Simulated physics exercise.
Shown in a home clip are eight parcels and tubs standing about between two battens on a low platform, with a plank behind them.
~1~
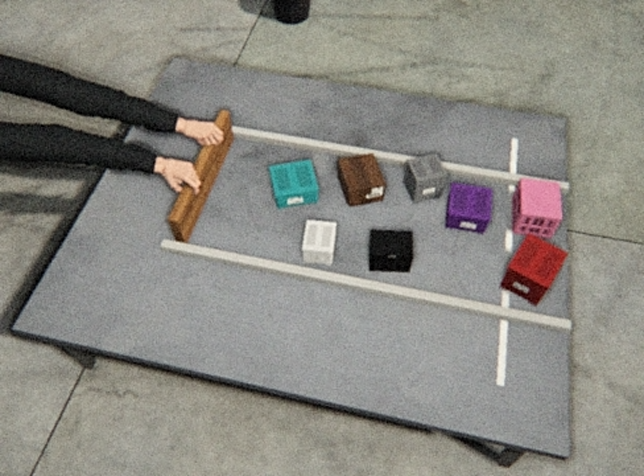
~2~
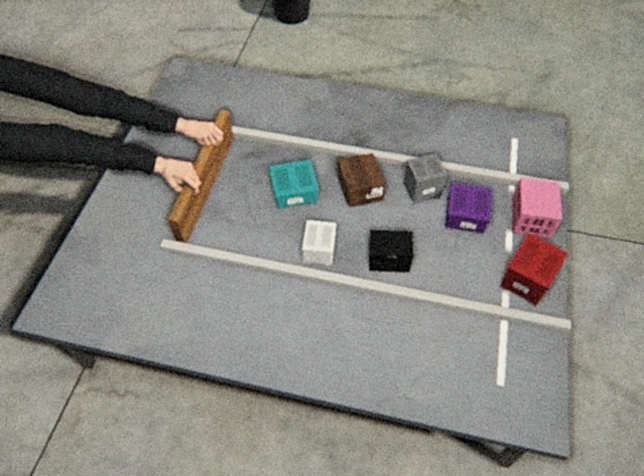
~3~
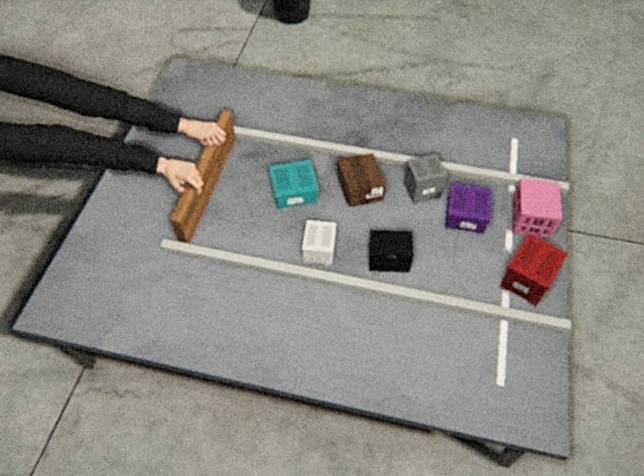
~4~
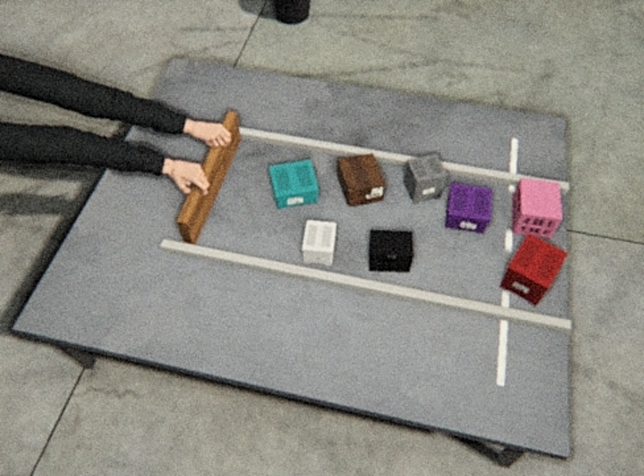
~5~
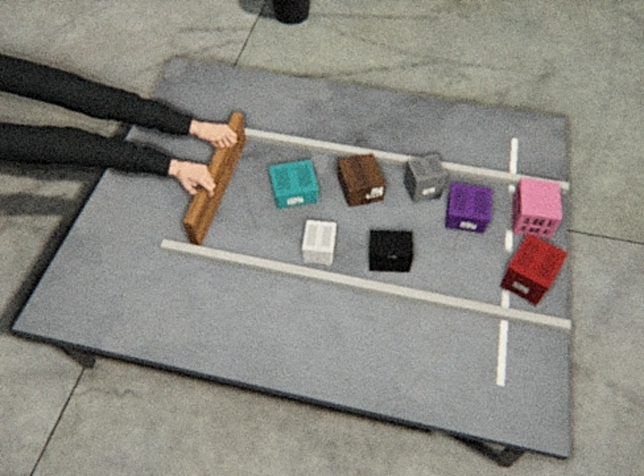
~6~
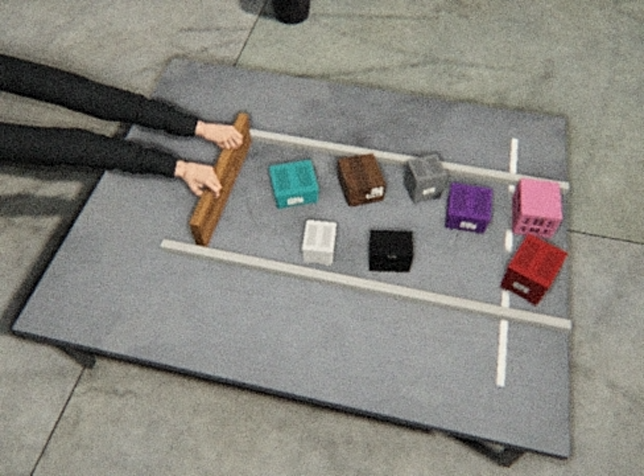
The clip shows two hands holding a wooden plank on a grey platform, sliding it slightly to the right between two pale battens, while eight coloured crates and totes ahead of it, some near a white tape line, stay still.
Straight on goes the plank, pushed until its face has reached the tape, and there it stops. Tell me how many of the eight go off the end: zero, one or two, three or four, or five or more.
Count: Three or four.
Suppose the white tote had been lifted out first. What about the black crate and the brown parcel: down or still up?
Result - black crate: Remains in place; brown parcel: Remains in place.
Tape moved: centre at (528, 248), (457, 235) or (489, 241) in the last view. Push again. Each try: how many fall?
5, 0, 2.
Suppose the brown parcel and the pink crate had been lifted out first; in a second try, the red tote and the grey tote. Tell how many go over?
The first try gives 2, the second gives 2.
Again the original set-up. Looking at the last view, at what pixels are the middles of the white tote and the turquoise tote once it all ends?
The white tote settles near (524, 284); as for the turquoise tote, near (535, 238).
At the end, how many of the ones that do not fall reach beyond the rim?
1 overhanging.
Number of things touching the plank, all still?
Number in contact with it: 3.
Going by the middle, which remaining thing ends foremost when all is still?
It's the black crate that ends nearest.
Soon after, none off yet; pink crate at rest near (536, 208); red tote at rest near (532, 270); purple tote at rest near (468, 209).
At rest, the number that fall off is three or four; fallen, grey tote, purple tote, red tote and pink crate.
